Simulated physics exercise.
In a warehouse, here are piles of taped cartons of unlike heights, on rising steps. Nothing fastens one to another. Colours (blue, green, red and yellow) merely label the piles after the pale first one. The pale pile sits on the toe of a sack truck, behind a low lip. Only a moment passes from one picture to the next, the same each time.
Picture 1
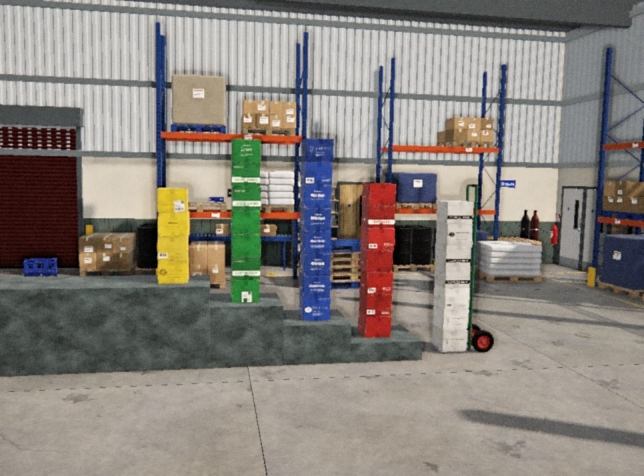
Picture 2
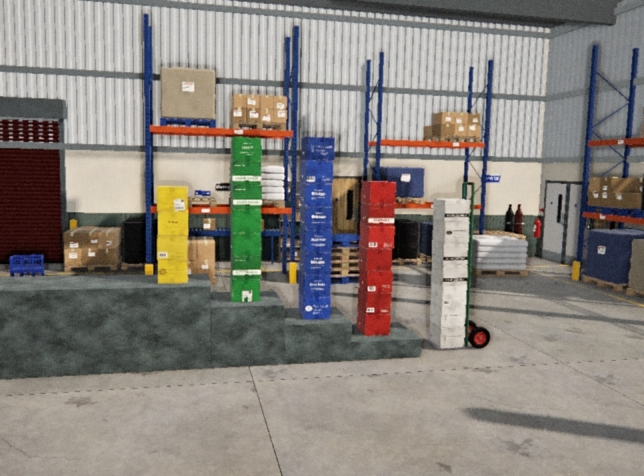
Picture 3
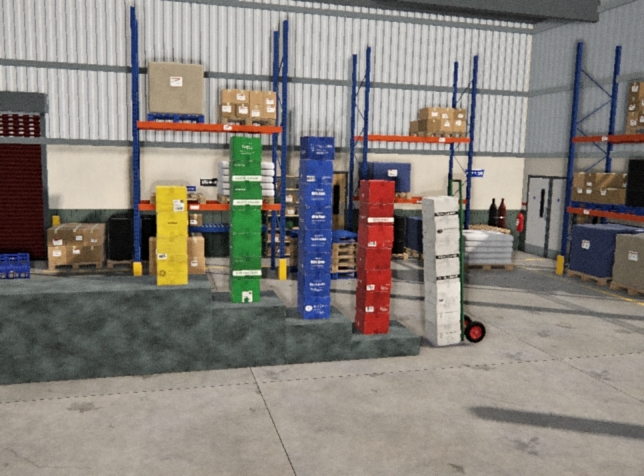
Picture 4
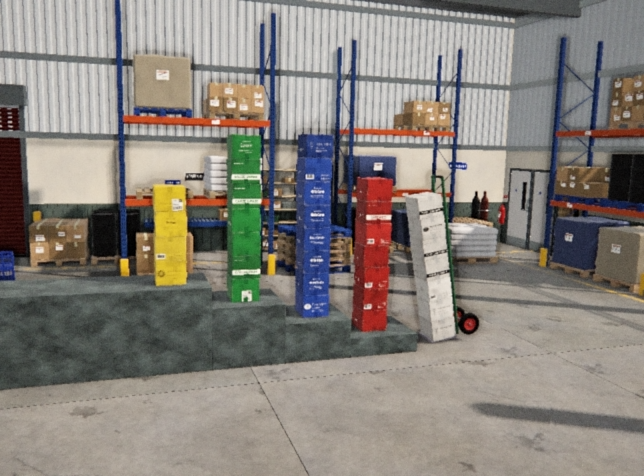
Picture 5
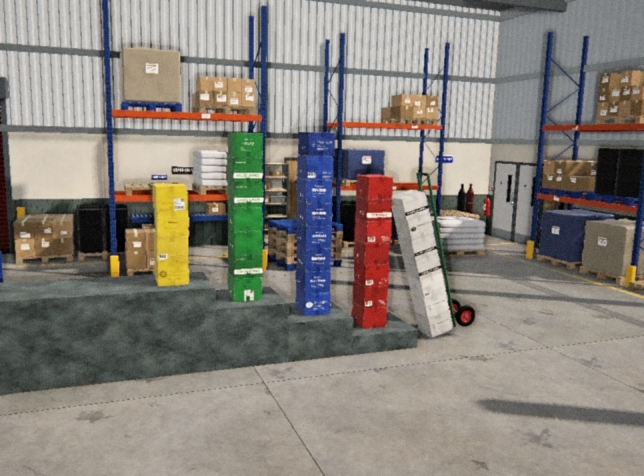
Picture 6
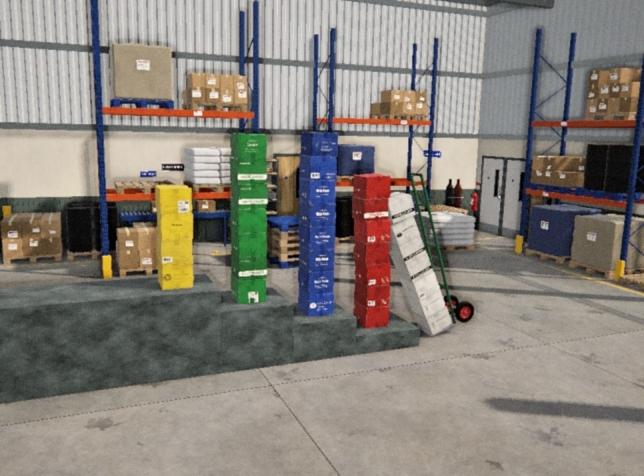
The footage shows a white stack of cartons on a sack truck beside red, blue, green and yellow stacks on rising steps; the truck and white stack gradually tilt left toward the red stack, whose top carton shifts slightly.
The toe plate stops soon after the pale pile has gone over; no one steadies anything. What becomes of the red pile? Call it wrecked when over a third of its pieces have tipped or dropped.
It collapses.
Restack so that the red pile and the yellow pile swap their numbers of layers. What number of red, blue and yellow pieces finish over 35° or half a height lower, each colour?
The counts are red 3, blue 8, yellow 6.
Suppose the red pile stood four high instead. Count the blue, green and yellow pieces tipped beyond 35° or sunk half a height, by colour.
Down at the end: Blue 8, green 7, yellow 4.
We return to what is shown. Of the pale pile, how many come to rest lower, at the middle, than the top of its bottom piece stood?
1 of them.
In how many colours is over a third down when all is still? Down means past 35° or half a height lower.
It comes to 4.
Just after the last frame, 7 of the pale pile down; 3 of the 7 red cartons down (3 of 26 in all colours); top red carton tilted clearly, half its height lower; top blue carton tilted a little.
A moment on, 7 of the pale pile down; 6 of the 7 red cartons down (20 of 26 in all colours); top red carton tilted well over, about its own height lower; top green carton tilted steeply, about its own height lower.
When it is over, 7 of the pale pile down; 6 of the 7 red cartons down (25 of 26 in all colours); top red carton tilted well over, about its own height lower; top yellow carton upside down. In pixels of the last frame, middles, top red carton near (256, 223).
